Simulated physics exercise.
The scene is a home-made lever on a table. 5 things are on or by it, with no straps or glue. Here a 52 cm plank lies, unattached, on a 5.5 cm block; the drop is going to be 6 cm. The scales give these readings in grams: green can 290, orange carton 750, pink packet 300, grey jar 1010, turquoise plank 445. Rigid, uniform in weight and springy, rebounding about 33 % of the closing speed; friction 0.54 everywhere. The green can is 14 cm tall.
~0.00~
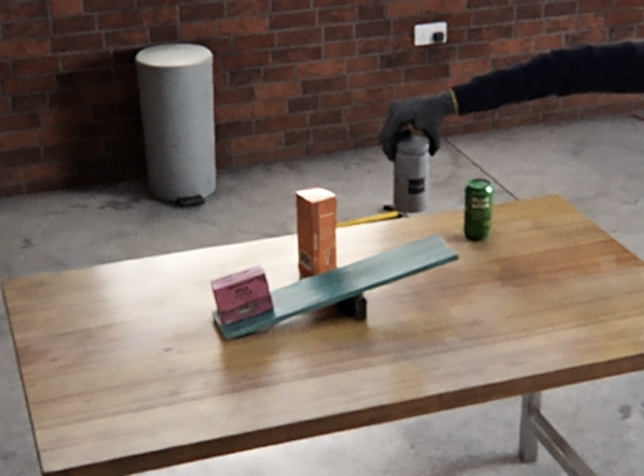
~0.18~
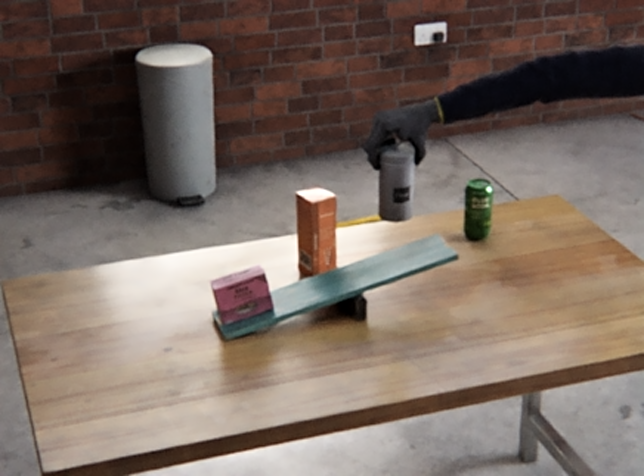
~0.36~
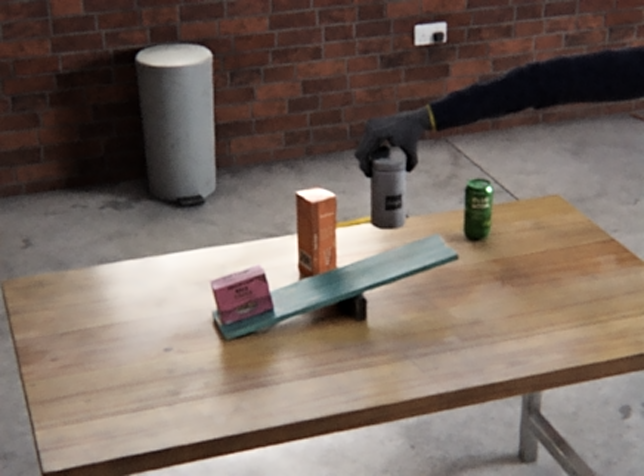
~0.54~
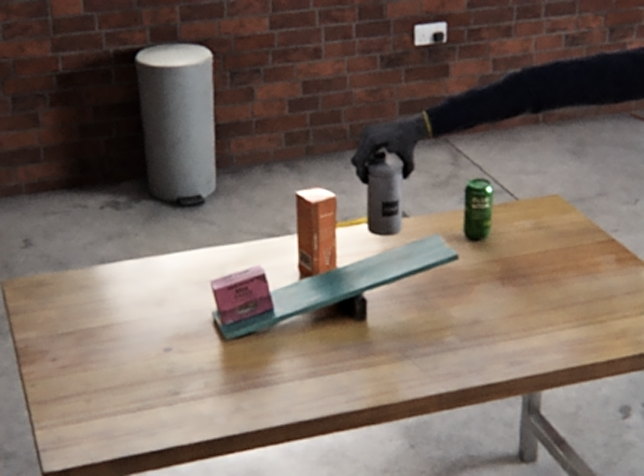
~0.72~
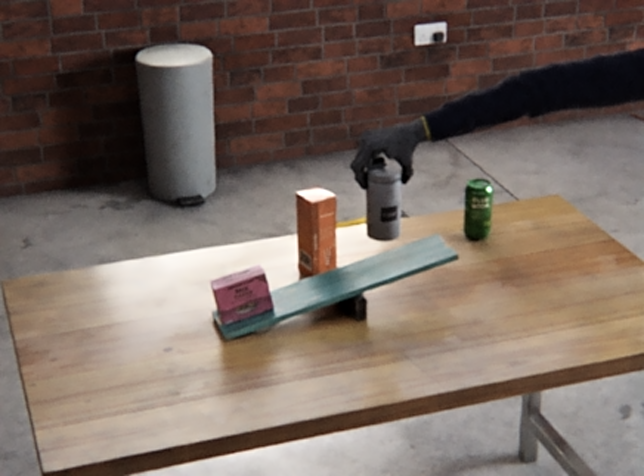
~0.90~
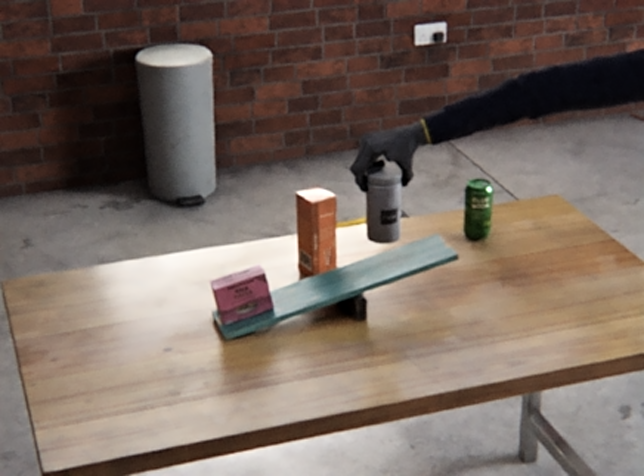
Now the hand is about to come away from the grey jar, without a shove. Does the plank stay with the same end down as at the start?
The see-saw's slope is kept.
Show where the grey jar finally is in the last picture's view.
Somewhere around (319, 273).
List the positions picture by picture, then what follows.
In the first frame, 8 cm still to go; grey jar (411, 174); green can (478, 210).
In the second frame, 5 cm still to go; grey jar (396, 183); pink packet (242, 295).
In the third frame, 3 cm still to go; grey jar (388, 191); green can (478, 210).
In the fourth frame, 2 cm still to go; grey jar (385, 197); pink packet (242, 295).
In the fifth frame, 1 cm still to go; grey jar (384, 202); green can (478, 210).
Poised above the raised end; grey jar (384, 205); pink packet (242, 295), in the sixth frame.
Around 1.20 s, plank at 6°, tipped the other way; grey jar at 18° to upright near (375, 241); pink packet at 16° to upright.
Around 1.40 s, plank at 12°, tipped the other way; grey jar at 33° to upright near (365, 244); pink packet at 23° to upright.
Around 1.60 s, plank at 10°, leaning as at the start; grey jar at 74° to upright near (339, 252); pink packet shifted 3 cm.
Finally (2.2 s), plank at 11°, leaning as at the start; on their side or leaning hard on the table or plank, grey jar; the other 4 still in place (within 4 cm). Final places as that camera would see them, grey jar near (319, 273). The plank finishes with the same end low.
